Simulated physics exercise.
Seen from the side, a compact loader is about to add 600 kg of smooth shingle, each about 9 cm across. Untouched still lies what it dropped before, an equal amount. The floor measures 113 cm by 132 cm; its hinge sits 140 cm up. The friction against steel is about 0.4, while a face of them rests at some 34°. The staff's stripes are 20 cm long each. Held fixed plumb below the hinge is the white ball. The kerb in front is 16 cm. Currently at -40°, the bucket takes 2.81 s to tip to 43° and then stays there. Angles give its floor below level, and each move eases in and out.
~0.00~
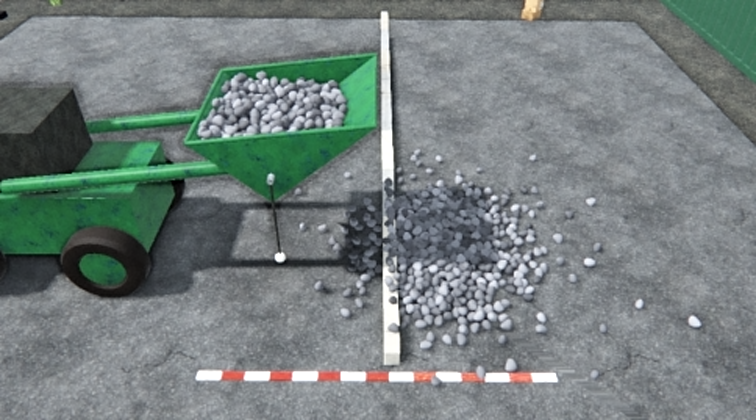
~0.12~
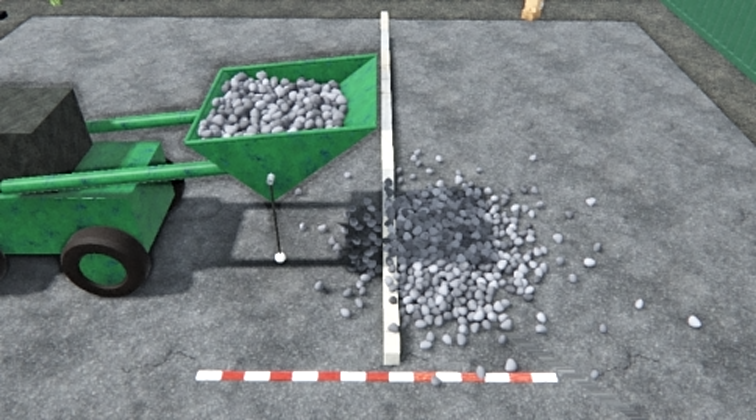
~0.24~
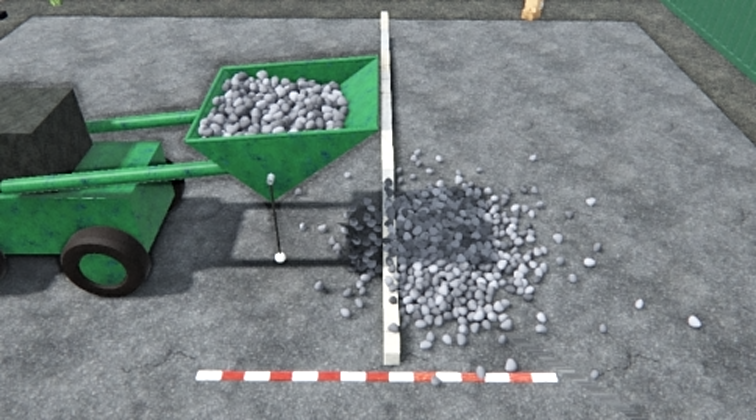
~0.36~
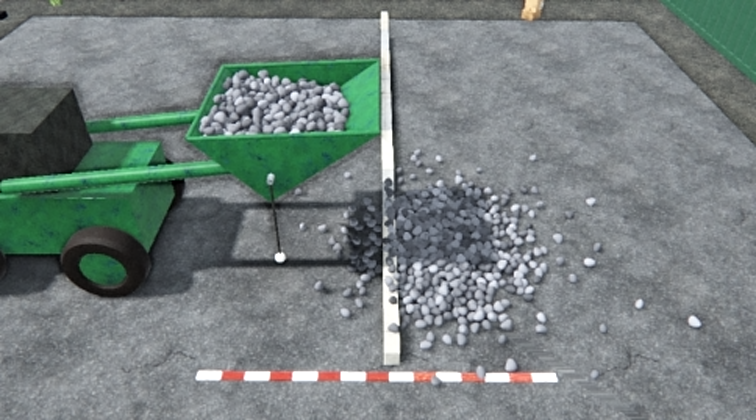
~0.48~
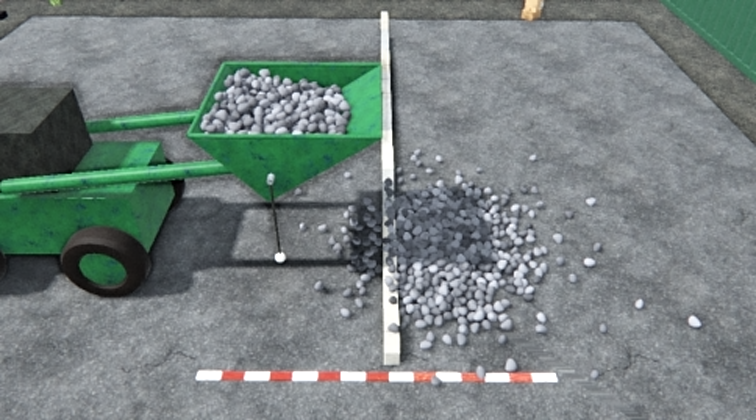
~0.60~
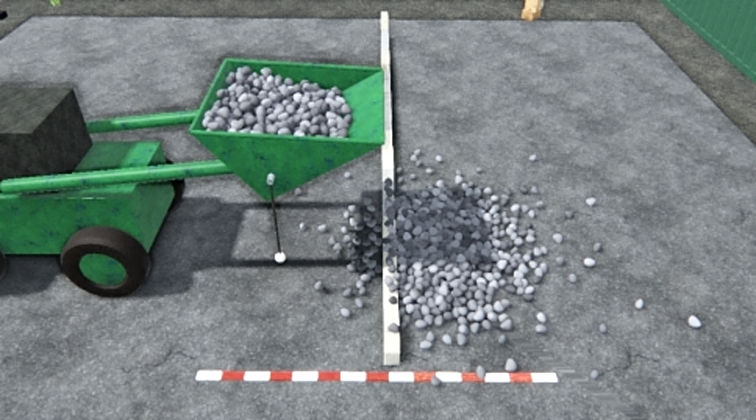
The green bucket, heaped with smooth grey stones, tilted very slightly on its loader's arms beside a pale kerb, its load barely shifting, while the scattered pile on the ground lay still.
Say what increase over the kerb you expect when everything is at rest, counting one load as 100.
Some 51 per cent is added.
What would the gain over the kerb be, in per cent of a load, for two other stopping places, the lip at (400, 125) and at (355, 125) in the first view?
The first position would add some 80 per cent, the second some 30.
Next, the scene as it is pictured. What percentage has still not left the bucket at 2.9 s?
Roughly 0 per cent of its load.
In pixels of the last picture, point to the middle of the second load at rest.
Centre at roughly (397, 238).
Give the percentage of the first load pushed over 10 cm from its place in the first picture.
15 %.
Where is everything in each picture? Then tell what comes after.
The first picture shows lip at (376, 126), floor tilted -40°, highest stones at (278, 92). The earlier load is highest near (410, 247), 22 cm above ground level, 11 % on this side of the kerb, 88 % over the kerb.
The second picture shows lip at (377, 127), floor tilted -40°, highest stones at (268, 90); the stones move at 0.0 m/s on average.
The third picture shows lip at (378, 129), floor tilted -38°, highest stones at (257, 90); the stones move at 0.1 m/s on average.
In the fourth picture, the bucket is at -36°, its lip at (380, 133); the top of the load is at (241, 90); the stones move at 0.1 m/s on average.
The fifth picture shows lip at (382, 137), floor tilted -34°, highest stones at (242, 87); the stones move at 0.1 m/s on average.
In the sixth picture, the bucket is at -30°, its lip at (385, 143); the top of the load is at (235, 83); the stones move at 0.1 m/s on average.
After 2.1 s the floor is at 30°; in per cent of one load, 88 in the bucket, 23 on this side of the kerb, 89 over the kerb; the foremost stones are at (598, 248).
After 2.9 s the floor is at 43°; in per cent of one load, 2 in the bucket, 62 on this side of the kerb, 136 over the kerb; the foremost stones are at (598, 248).
After 3.3 s the floor is at 43°; in per cent of one load, 0 in the bucket, 61 on this side of the kerb, 139 over the kerb; the foremost stones are at (598, 248).
After 6.1 s the floor is at 43°; in per cent of one load, 0 in the bucket, 60 on this side of the kerb, 140 over the kerb; the foremost stones are at (604, 259). Net gain over the kerb, 51.
